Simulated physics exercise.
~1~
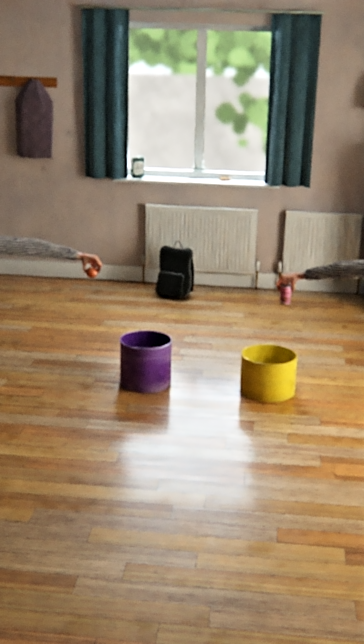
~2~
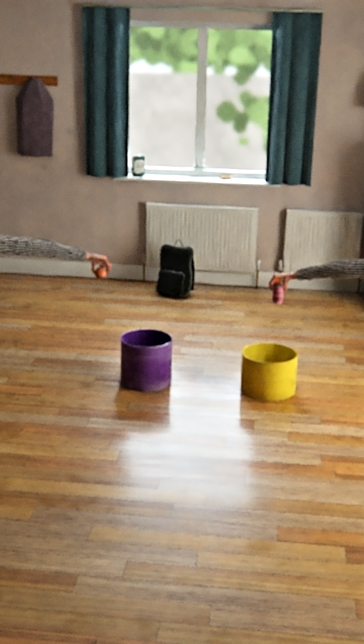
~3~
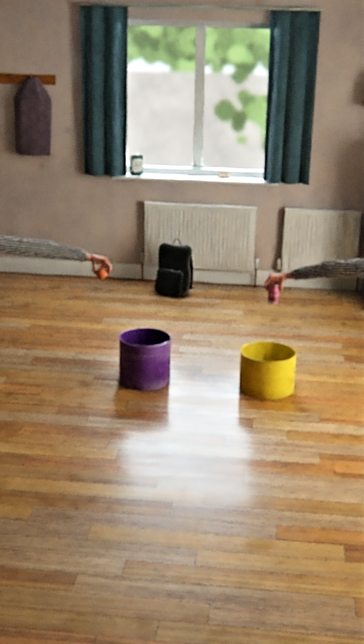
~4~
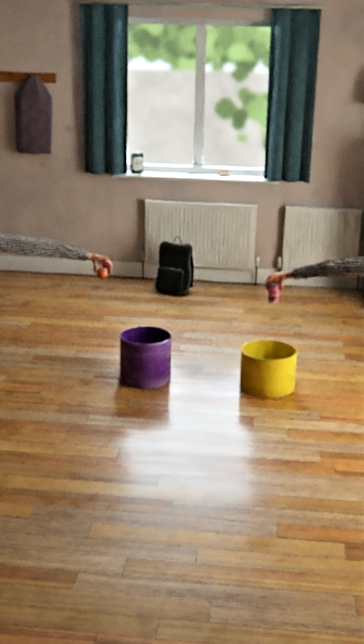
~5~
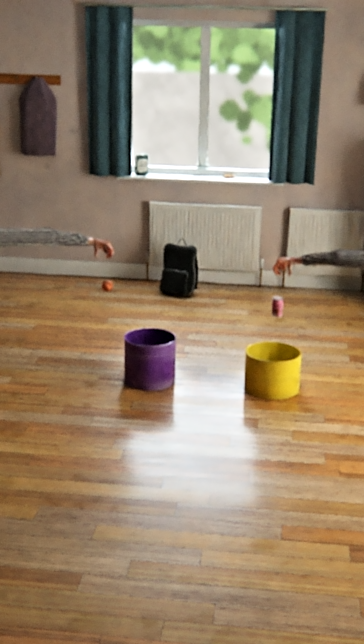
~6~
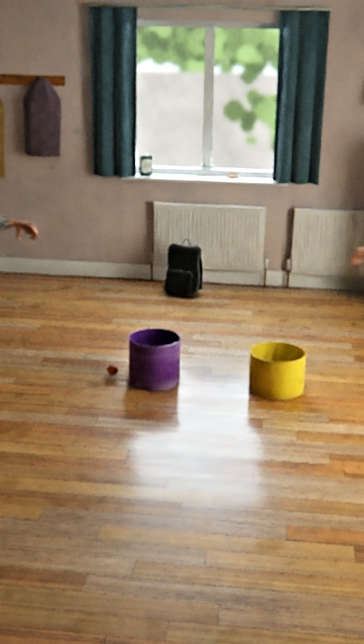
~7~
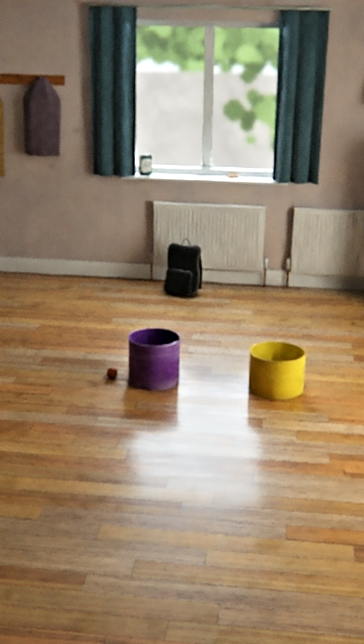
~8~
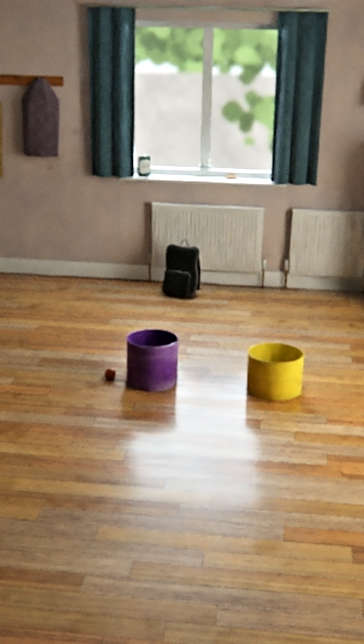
An orange tomato and a pink tin drop from two hands; only the tomato misses.
